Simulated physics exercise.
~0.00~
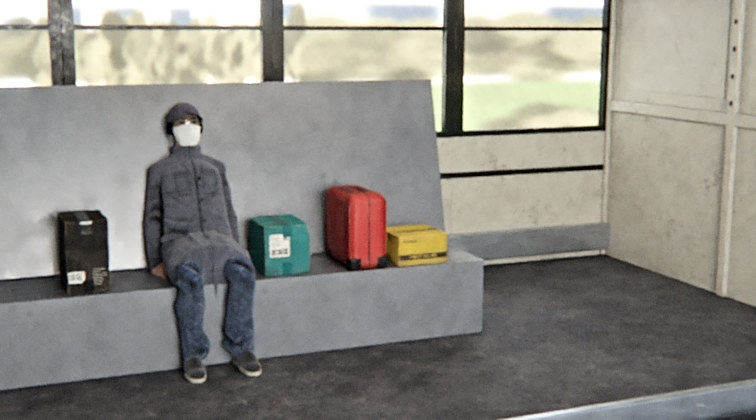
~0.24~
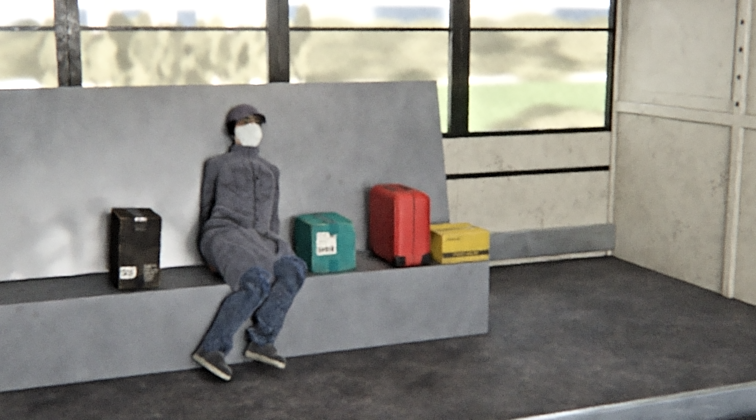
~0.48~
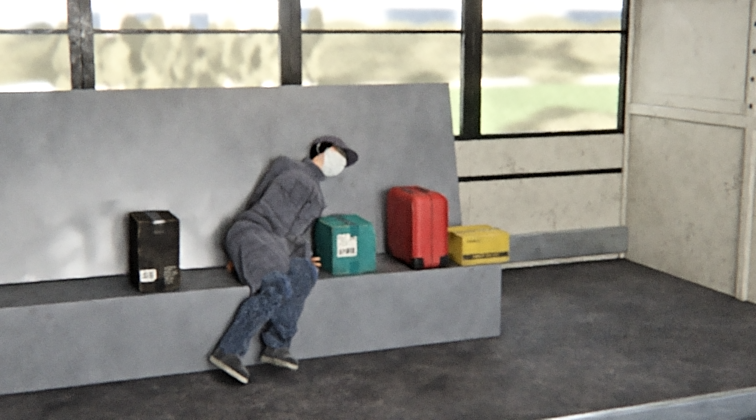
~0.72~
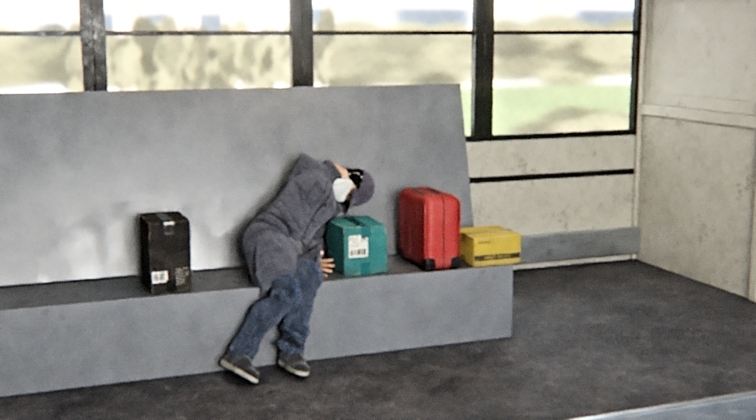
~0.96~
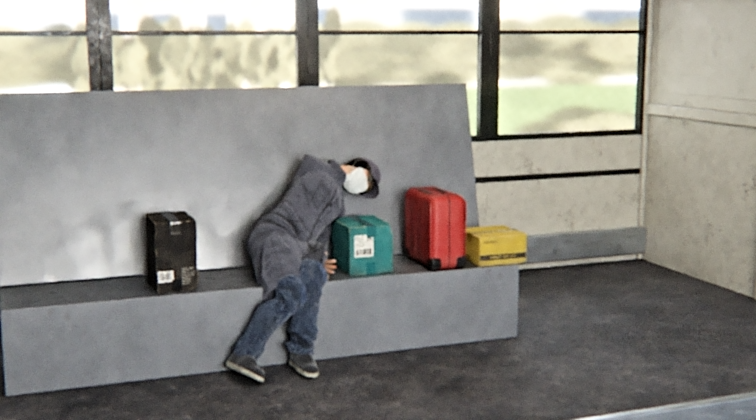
On a grey side bench beneath the windows of a shuttle, a person in a cap, white mask, dark coat and jeans sits upright between a black pack on the left and a teal holdall, red case and yellow carton on the right. The view pans slightly left as the sleeper's legs swing and the body begins to tip right. The torso then leans far over toward the teal holdall, head drooping. It folds lower, one hand by the holdall, then settles, still seated and slumped, with all the luggage still on the bench.
